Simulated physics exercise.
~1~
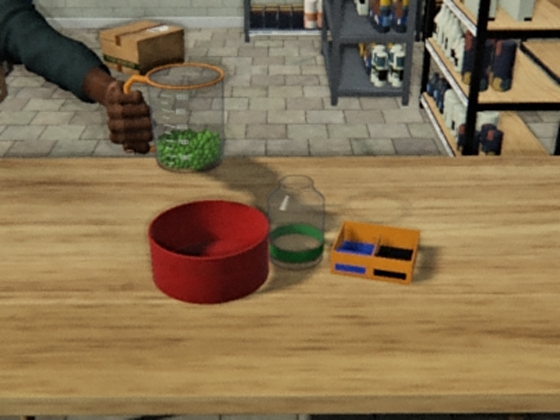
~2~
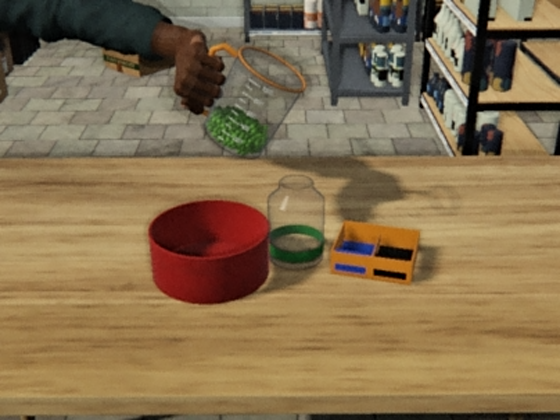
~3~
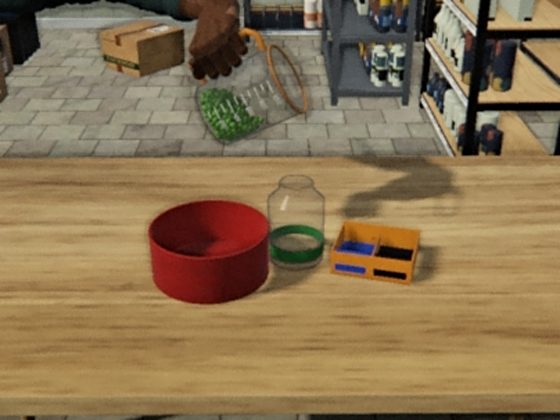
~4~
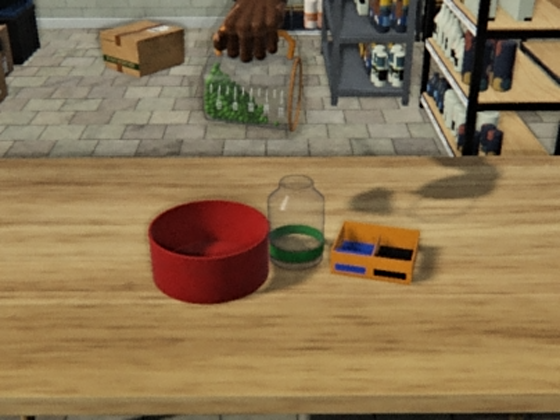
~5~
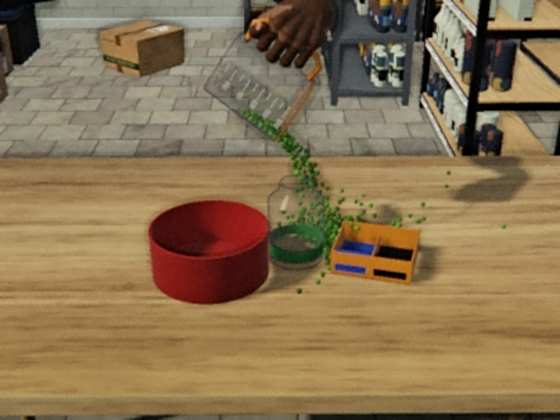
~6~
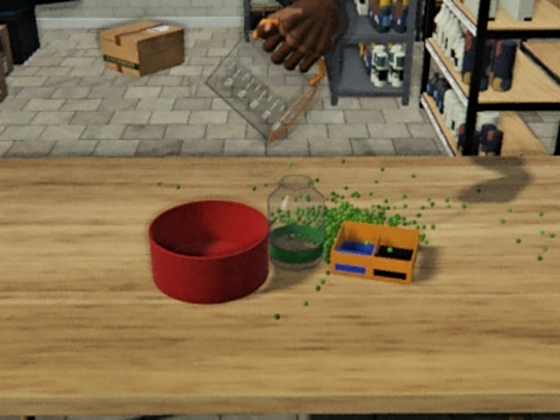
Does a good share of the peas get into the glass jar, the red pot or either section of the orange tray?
No. The peas miss the jar, the red pot and both sections of the tray, and end up scattered outside them.
